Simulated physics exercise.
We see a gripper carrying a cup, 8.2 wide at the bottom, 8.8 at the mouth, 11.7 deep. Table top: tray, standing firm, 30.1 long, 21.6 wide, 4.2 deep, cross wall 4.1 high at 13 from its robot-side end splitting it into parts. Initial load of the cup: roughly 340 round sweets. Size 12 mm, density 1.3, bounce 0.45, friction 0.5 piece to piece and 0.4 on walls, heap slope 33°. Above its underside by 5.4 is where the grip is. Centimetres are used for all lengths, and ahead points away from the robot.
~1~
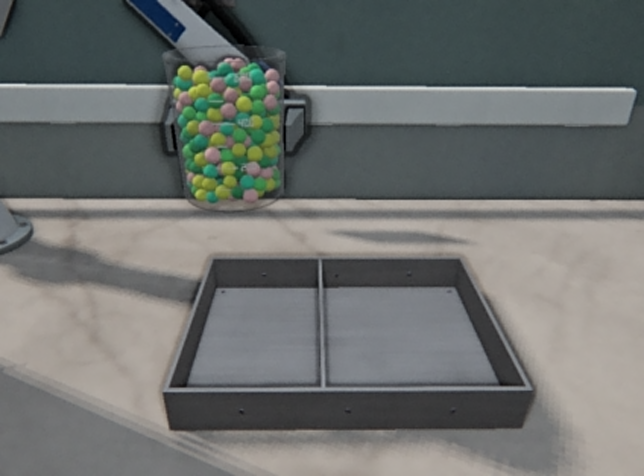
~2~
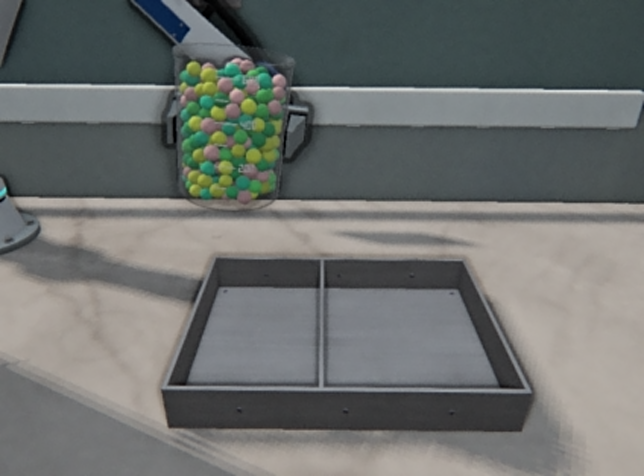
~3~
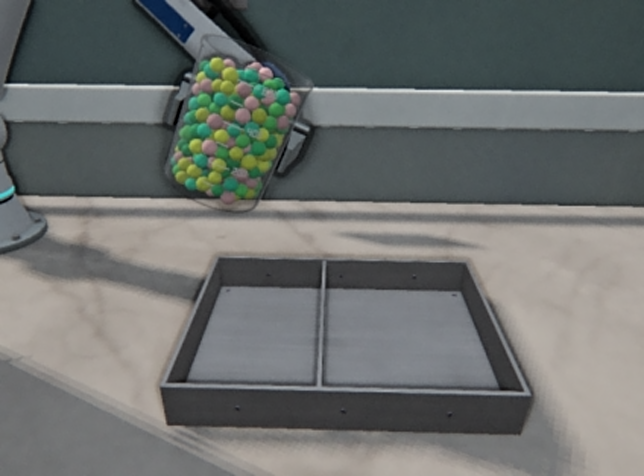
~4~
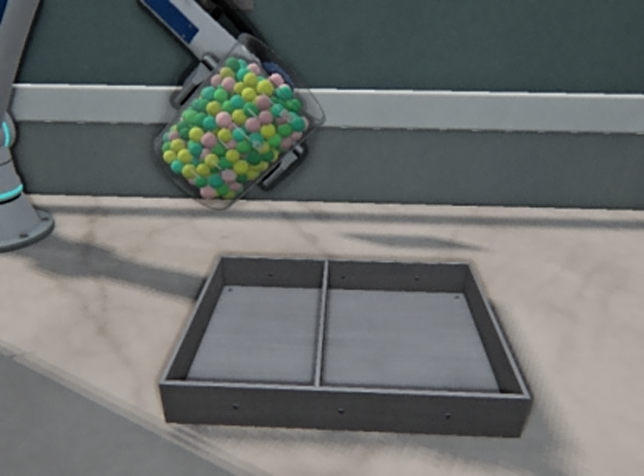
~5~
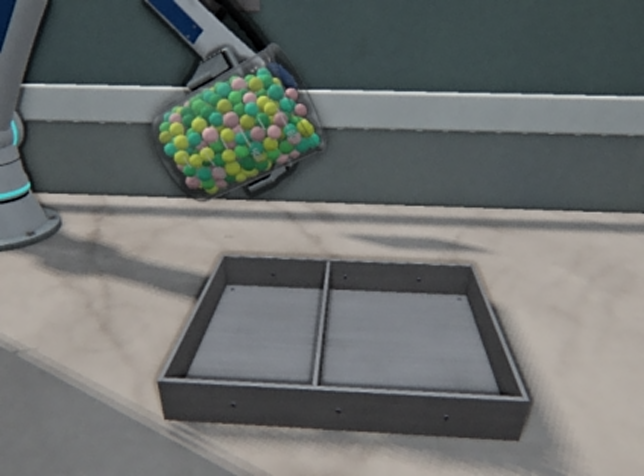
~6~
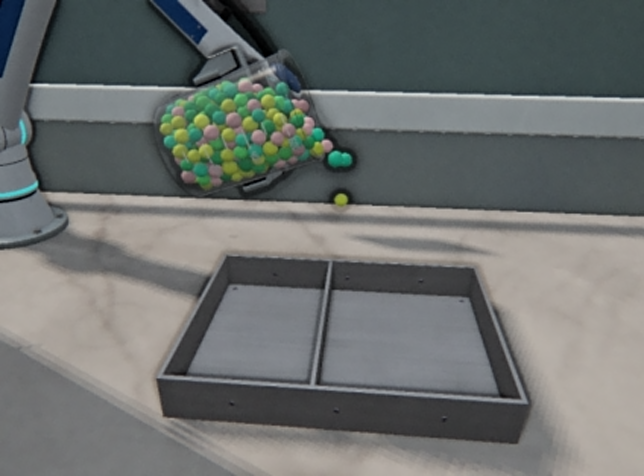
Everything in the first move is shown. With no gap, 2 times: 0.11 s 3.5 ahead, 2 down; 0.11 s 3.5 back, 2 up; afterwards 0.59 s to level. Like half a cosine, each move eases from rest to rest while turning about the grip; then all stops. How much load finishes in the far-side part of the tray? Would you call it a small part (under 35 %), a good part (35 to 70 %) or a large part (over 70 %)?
I'd call it a small part.
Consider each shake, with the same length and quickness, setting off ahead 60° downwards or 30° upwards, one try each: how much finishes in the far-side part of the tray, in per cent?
Try one gives about 10 in a hundred, try two about 50 in a hundred.
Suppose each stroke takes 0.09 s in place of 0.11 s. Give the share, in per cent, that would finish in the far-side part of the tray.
Estimate: Close to 25 percent.
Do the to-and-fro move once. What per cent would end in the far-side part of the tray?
About 15 per cent, then.
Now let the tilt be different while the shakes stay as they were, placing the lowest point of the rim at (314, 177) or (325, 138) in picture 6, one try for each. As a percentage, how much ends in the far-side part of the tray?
Estimates in order: 50 % and 10 %.
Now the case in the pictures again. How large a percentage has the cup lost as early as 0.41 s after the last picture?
I'd say some 15 percent.
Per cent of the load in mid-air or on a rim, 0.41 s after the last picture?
Some 4 percent.
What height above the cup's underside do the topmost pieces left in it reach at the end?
Height at rest: Approx. 10.5 cm.
Then, 0.41 s on, tilted 69° forward, highest piece 25 above the table; 281 in the cup, 40 in the far-side part, 2 in the robot-side part, 15 in flight or on a rim.
Then, 0.82 s on, tilted 19° forward, highest piece 28 above the table; 262 in the cup, 71 in the far-side part, 5 in the robot-side part.
Then, 1.23 s on, level, highest piece 29 above the table; 262 in the cup, 71 in the far-side part, 5 in the robot-side part.
Then, 2.28 s on, level, highest piece 29 above the table; 262 in the cup, 71 in the far-side part, 5 in the robot-side part.
In the end, 262 in the cup, 71 in the far-side part, 5 in the robot-side part. That is 21 % in the far-side part of the tray.
